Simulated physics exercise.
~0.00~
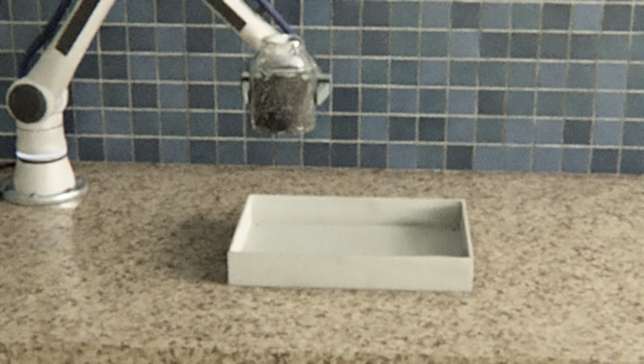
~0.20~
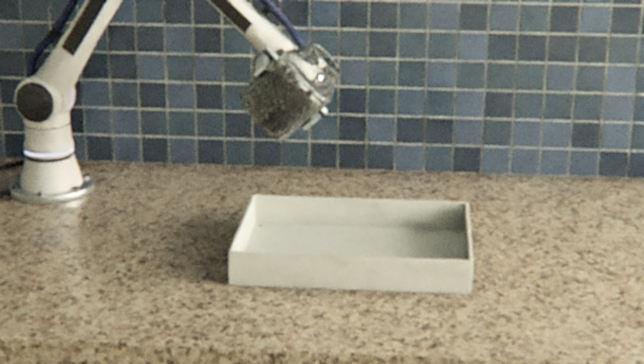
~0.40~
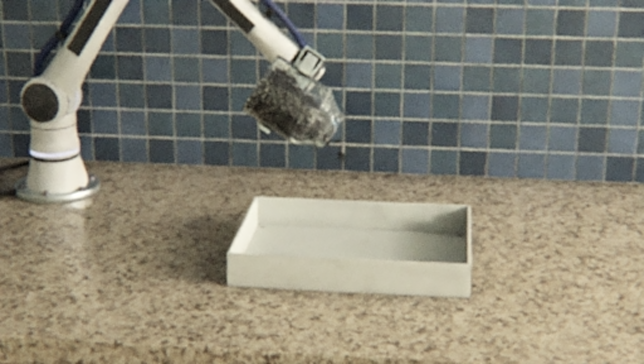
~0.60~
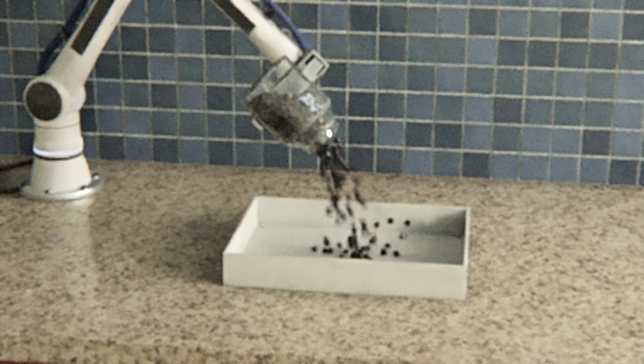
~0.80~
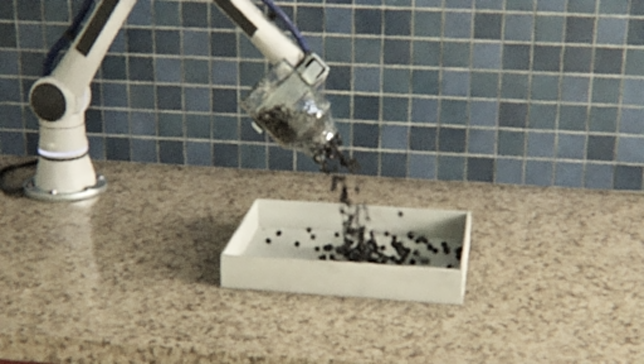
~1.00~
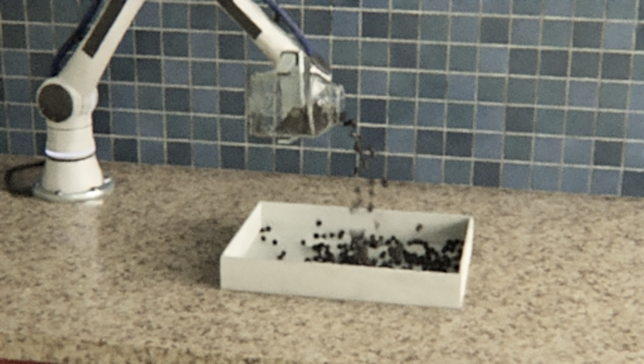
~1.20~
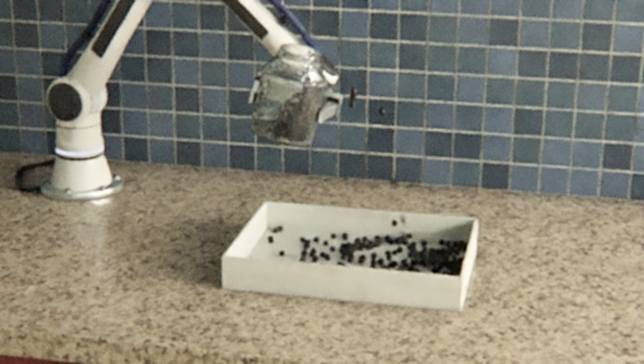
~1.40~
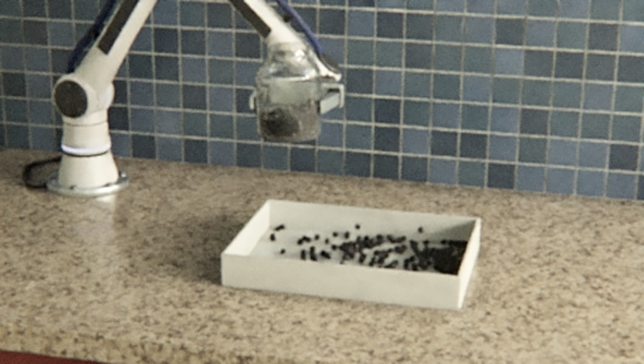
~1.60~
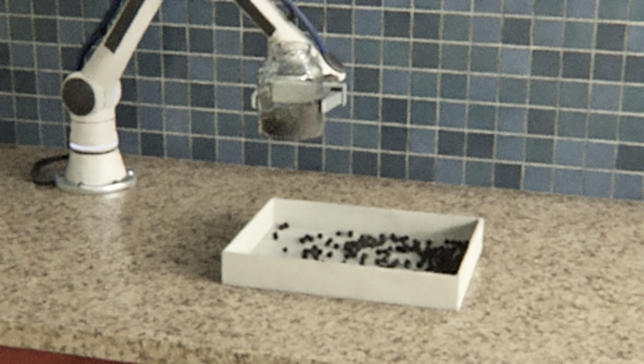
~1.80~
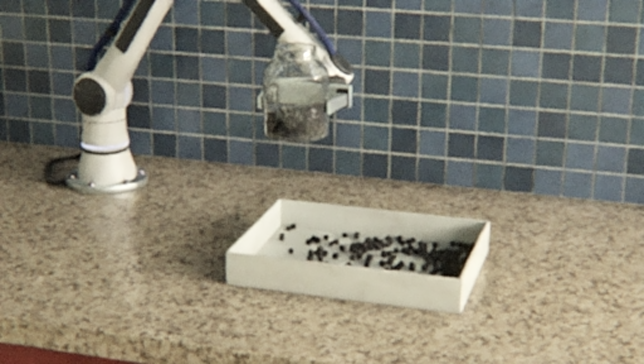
Robotic arm tipping a clear jar and pouring black beads into a pale tray, then turning it upright with some left inside.
